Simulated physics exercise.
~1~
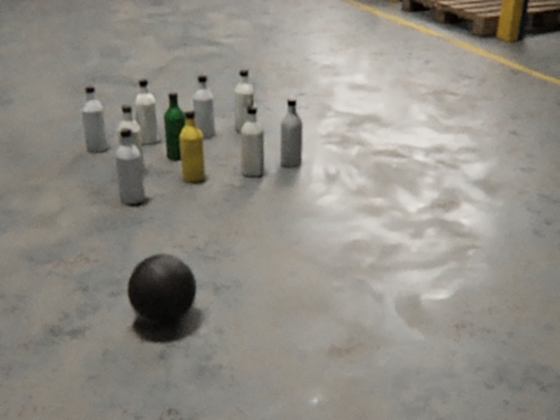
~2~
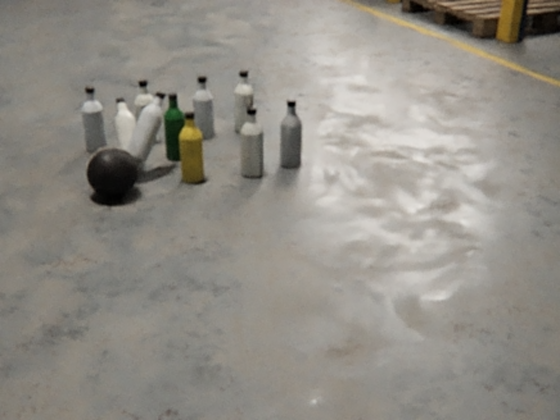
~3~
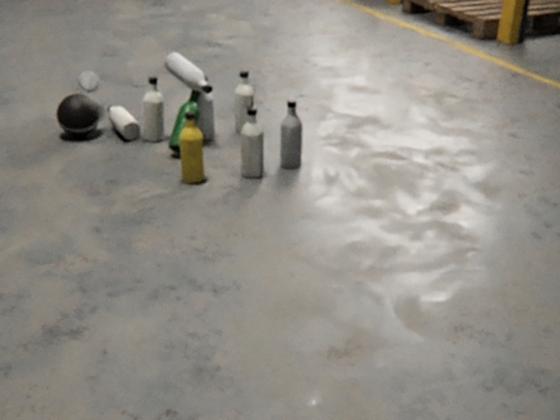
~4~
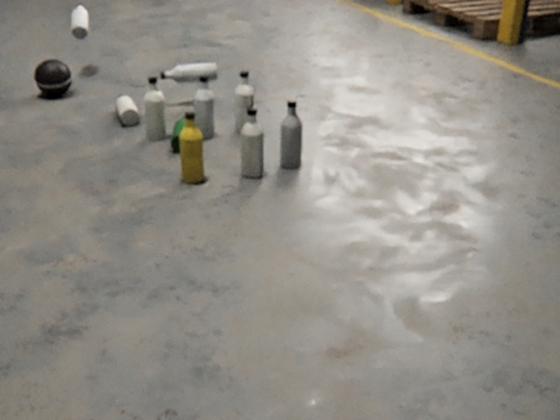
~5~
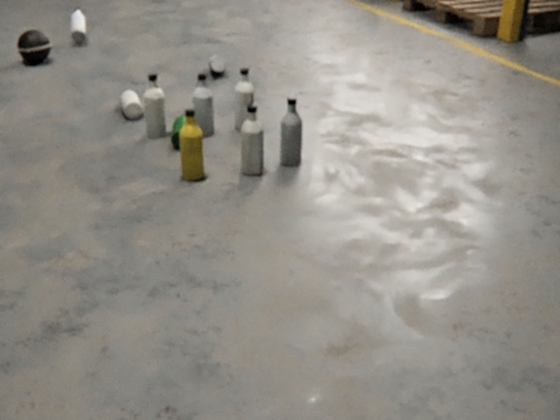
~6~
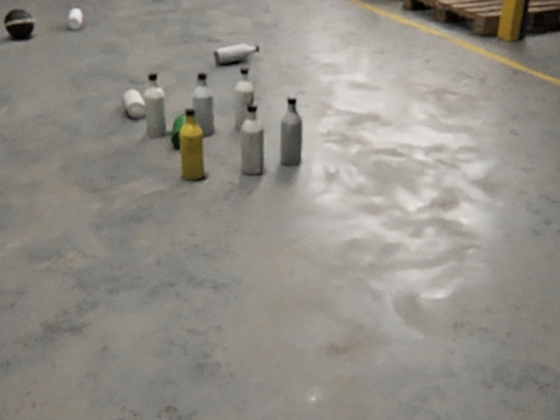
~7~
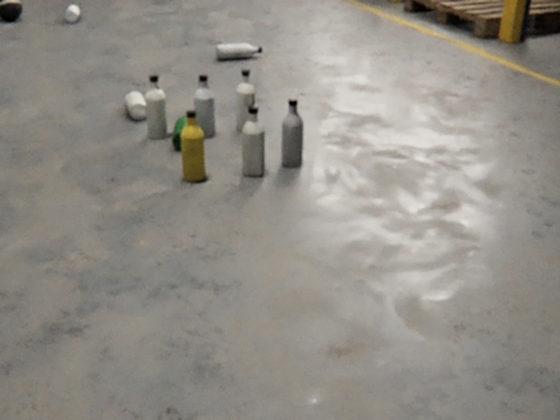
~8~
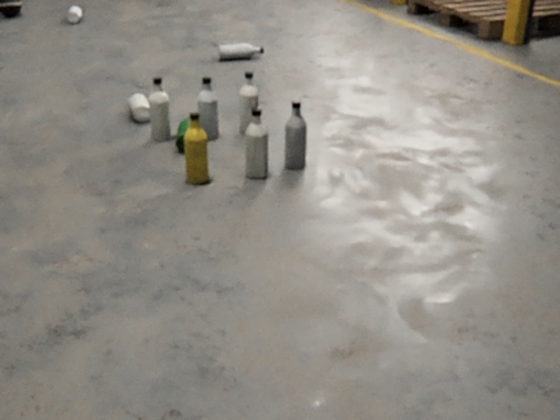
The video shows a dark ball rolling across a concrete floor into a group of capped bottles, sending pale ones tumbling and toppling the green one. The ball rolls away toward the upper left, leaving four bottles lying down while the yellow bottle and several pale ones stay standing.
